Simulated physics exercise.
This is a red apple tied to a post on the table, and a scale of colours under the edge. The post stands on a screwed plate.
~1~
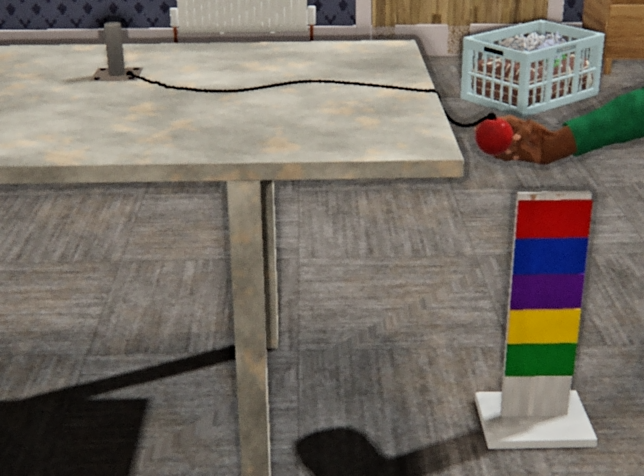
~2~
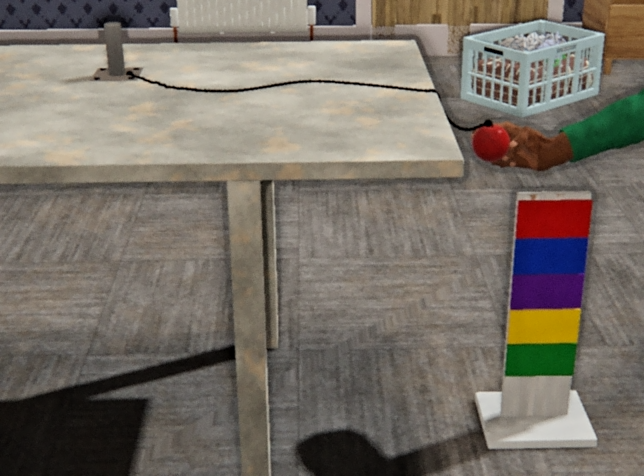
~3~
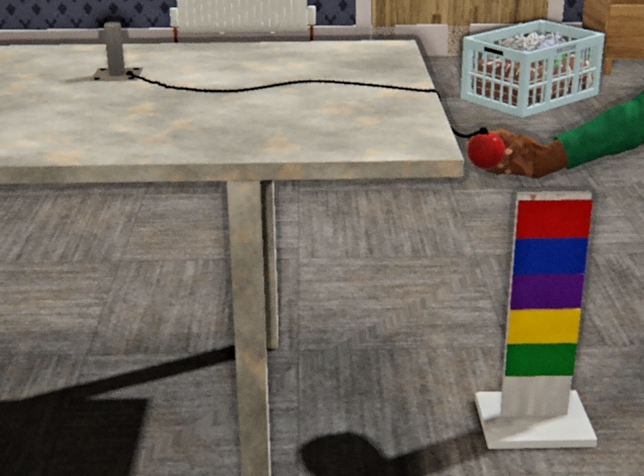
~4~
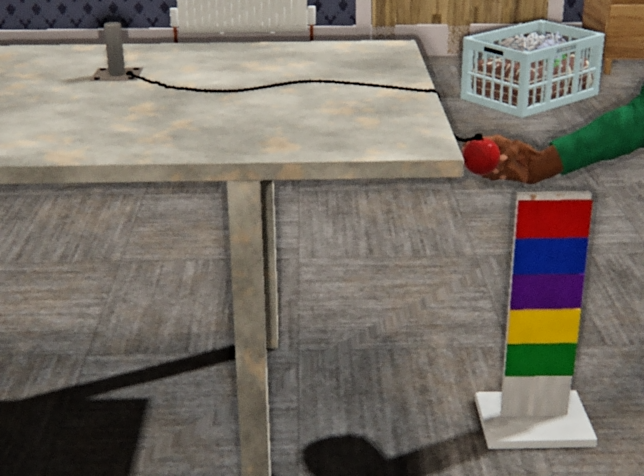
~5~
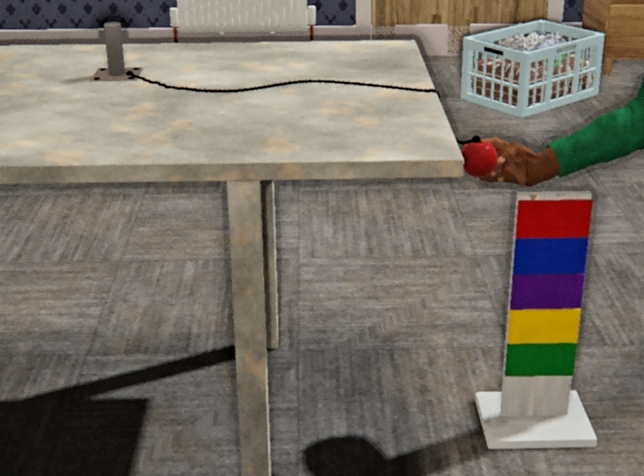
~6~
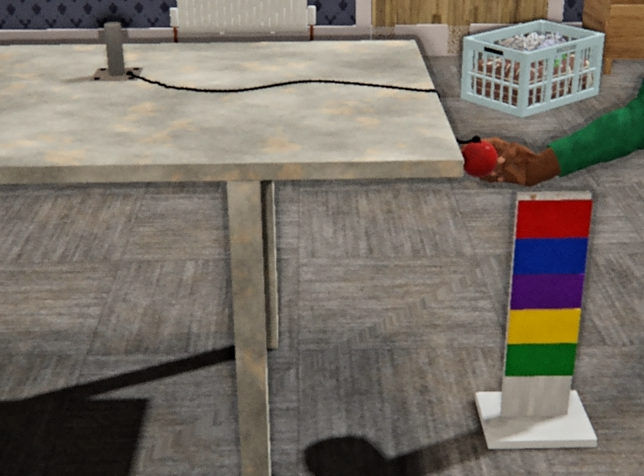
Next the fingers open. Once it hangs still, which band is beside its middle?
Its middle rests at the red band.
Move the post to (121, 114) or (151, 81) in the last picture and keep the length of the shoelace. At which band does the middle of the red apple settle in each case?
One after the other, blue; blue.
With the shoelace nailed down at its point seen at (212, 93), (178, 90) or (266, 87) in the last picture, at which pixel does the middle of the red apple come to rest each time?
About (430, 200), (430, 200) and (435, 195).
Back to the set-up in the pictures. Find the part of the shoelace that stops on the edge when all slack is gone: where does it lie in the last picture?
The one at (400, 88).
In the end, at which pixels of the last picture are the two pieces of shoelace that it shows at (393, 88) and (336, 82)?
At (428, 88), then (368, 85).
Soon after, apple near (428, 209); level with red.
After that, apple near (457, 215); level with red.
In the end, apple near (425, 215); level with red. The red one.
